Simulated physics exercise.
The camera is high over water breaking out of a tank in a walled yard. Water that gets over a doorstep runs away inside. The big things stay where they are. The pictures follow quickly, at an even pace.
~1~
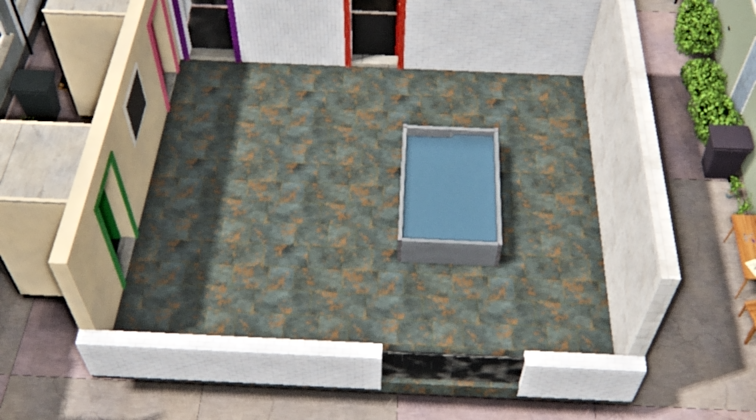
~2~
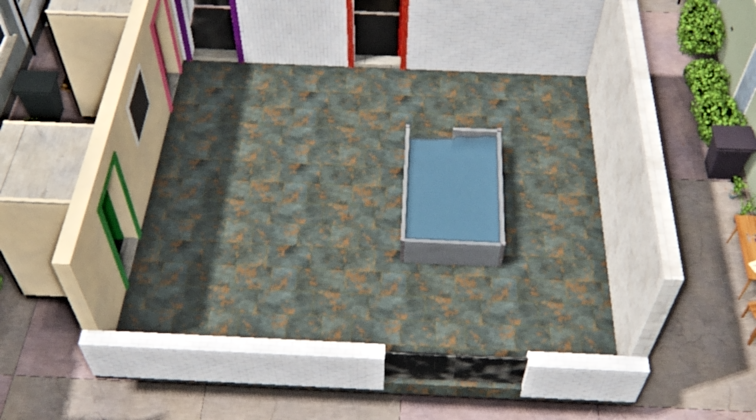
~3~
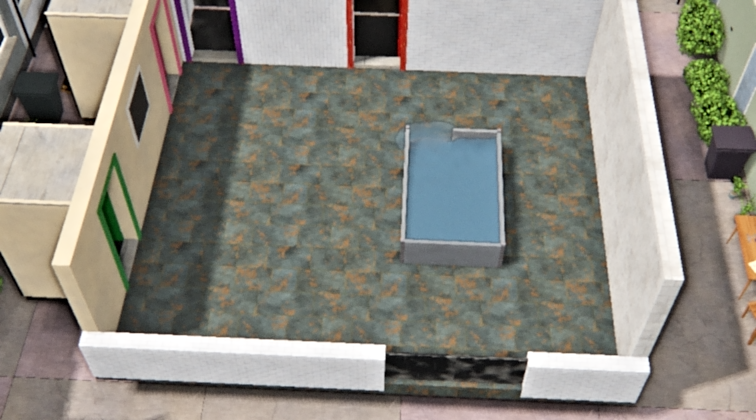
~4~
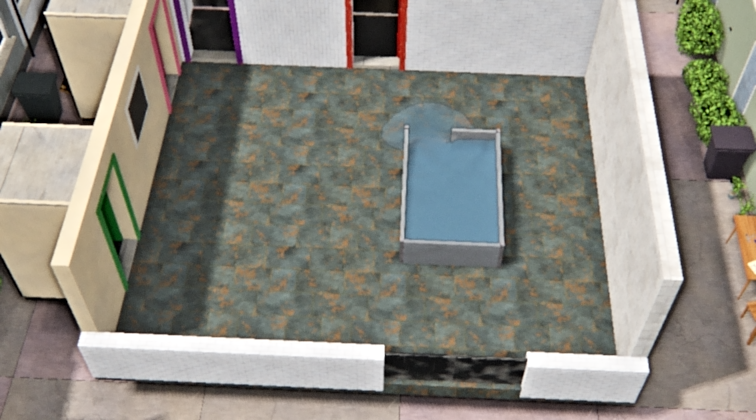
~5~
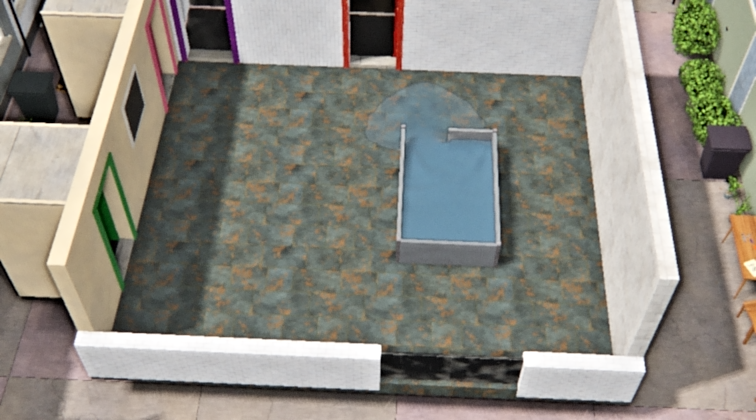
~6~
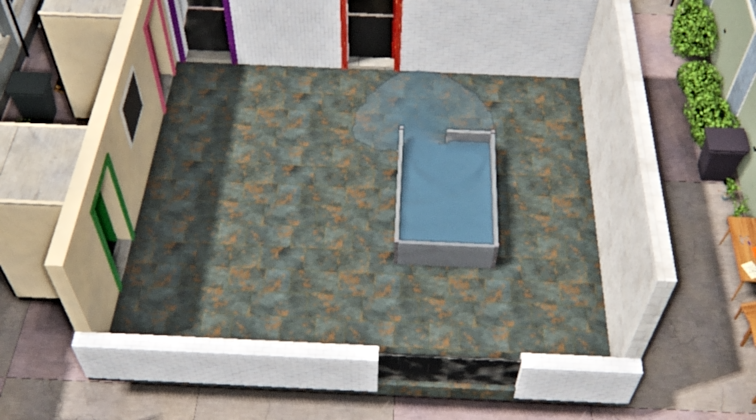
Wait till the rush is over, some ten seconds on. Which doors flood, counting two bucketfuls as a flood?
One by one: The green door admits no more than that; the red door lets in a lot; the pink door lets in a lot; the purple door admits no more than that.
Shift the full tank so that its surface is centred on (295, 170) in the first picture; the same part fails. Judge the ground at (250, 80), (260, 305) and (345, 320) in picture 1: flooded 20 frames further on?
One after the other: Wet, not flooded, not flooded.
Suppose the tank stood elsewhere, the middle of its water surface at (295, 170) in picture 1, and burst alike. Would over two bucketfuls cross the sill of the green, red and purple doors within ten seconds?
The green one takes less, the red one takes less, the purple one floods.
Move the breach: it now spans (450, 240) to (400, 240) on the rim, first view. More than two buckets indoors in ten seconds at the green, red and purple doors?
In short: Green door lets more in, red door is under, purple door stays under.
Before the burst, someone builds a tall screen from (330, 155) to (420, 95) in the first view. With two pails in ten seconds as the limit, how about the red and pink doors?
Then: The red door is under, the pink door lets less in.
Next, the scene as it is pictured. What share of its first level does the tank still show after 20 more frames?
Close to 52 %.
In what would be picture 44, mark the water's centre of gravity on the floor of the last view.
Around (412, 154).
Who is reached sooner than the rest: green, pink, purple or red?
It is the door marked red.
A moment on, water covers 10 % of the floor; the green door not reached, the red door under two buckets in, the pink door not reached, the purple door not reached.
Next, water covers 15 % of the floor; the green door not reached, the red door over two buckets in, the pink door not reached, the purple door not reached.
Then, water covers 25 % of the floor; the green door not reached, the red door far over two buckets in, the pink door under two buckets in, the purple door wet at the sill, nothing in.
Later, water covers 50 % of the floor; the green door not reached, the red door far over two buckets in, the pink door over two buckets in, the purple door under two buckets in.
In the end, water covers 75 % of the floor; the green door wet at the sill, nothing in, the red door far over two buckets in, the pink door far over two buckets in, the purple door under two buckets in.
